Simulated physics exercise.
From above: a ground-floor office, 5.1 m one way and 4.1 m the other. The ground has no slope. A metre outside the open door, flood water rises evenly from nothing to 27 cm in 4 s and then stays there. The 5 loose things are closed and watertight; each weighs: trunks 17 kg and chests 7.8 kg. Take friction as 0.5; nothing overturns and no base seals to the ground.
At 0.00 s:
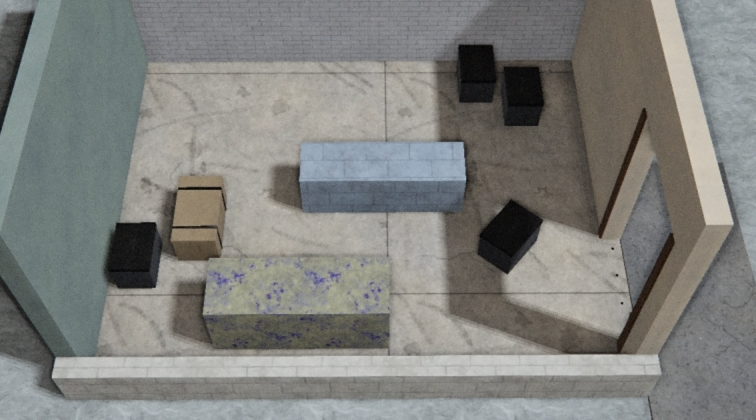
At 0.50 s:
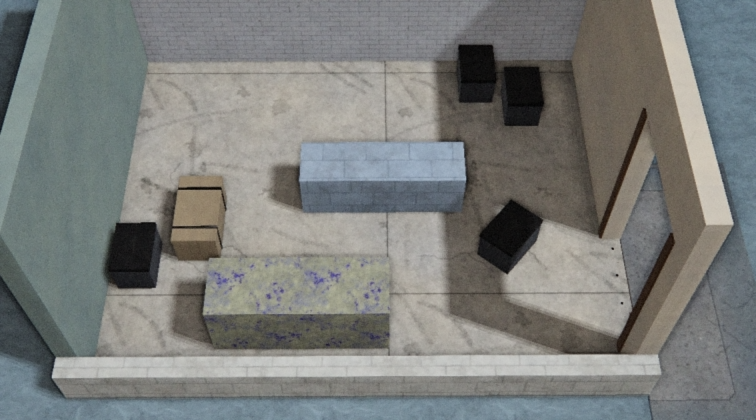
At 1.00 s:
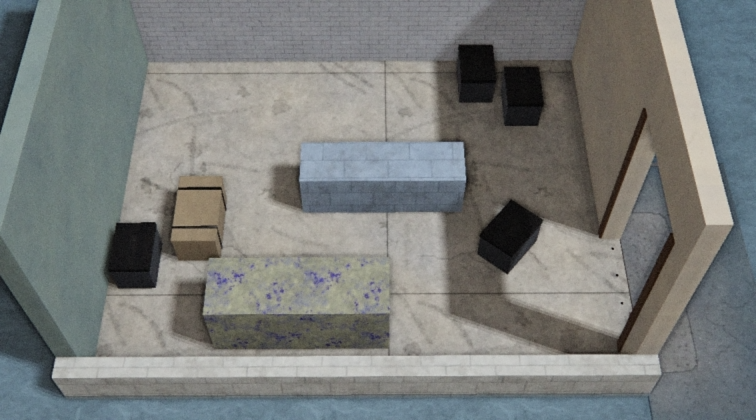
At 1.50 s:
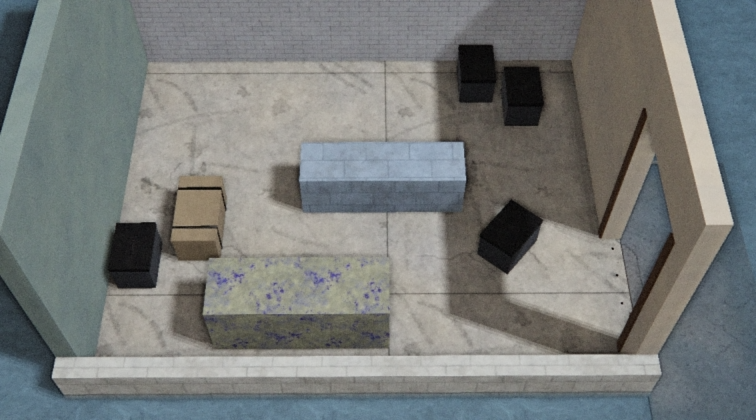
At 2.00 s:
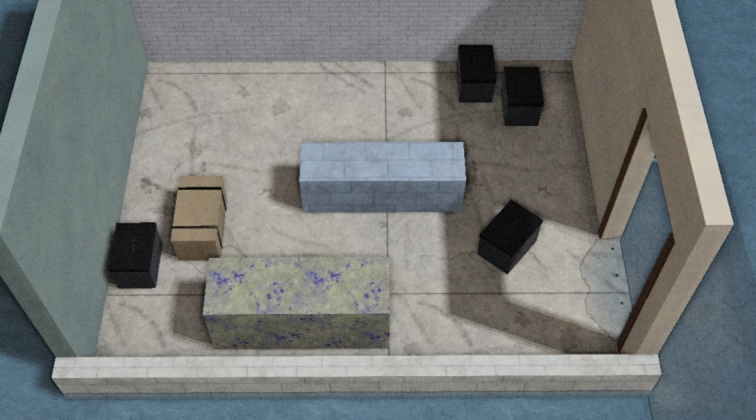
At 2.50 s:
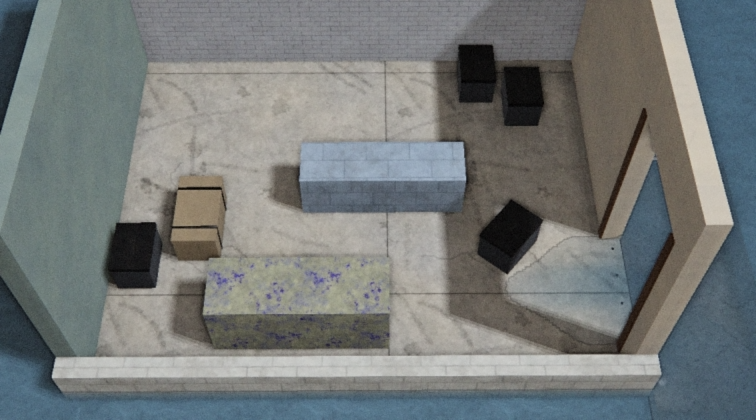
To begin with, the floor of a walled room is dry, with black boxes, a tan box and two long blocks standing on it. Bluish water spreads over the grey ground outside, then slips in through the open doorway on the right and fans across the nearby floor, while nothing inside shifts.
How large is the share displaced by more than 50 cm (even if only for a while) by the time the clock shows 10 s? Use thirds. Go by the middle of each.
Share: From one to two thirds.
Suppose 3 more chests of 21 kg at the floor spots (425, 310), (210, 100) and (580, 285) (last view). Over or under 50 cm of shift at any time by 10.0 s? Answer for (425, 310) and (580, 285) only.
In turn: Past it, past it.
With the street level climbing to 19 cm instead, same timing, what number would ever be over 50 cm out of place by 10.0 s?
In that case 1 of them.
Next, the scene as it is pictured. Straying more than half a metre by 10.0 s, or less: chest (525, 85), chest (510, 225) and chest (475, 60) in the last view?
In that order: Less, more, under.
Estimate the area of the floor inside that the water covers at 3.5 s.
Some 4.0 m2.
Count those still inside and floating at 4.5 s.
At that moment 1.
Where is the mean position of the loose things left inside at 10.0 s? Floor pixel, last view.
Near (330, 105).
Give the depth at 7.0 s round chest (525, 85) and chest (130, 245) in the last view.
About 3 and 11 cm.
After 3.5 s 0 of 5 are over 50 cm from their spots; 0 afloat.
After 4.5 s 0 of 5 are over 50 cm from their spots; 1 afloat.
After 7.0 s 1 of 5 are over 50 cm from their spots; 3 afloat.
After 10.0 s 3 of 5 are over 50 cm from their spots, and 3 have been at some point; 4 afloat.
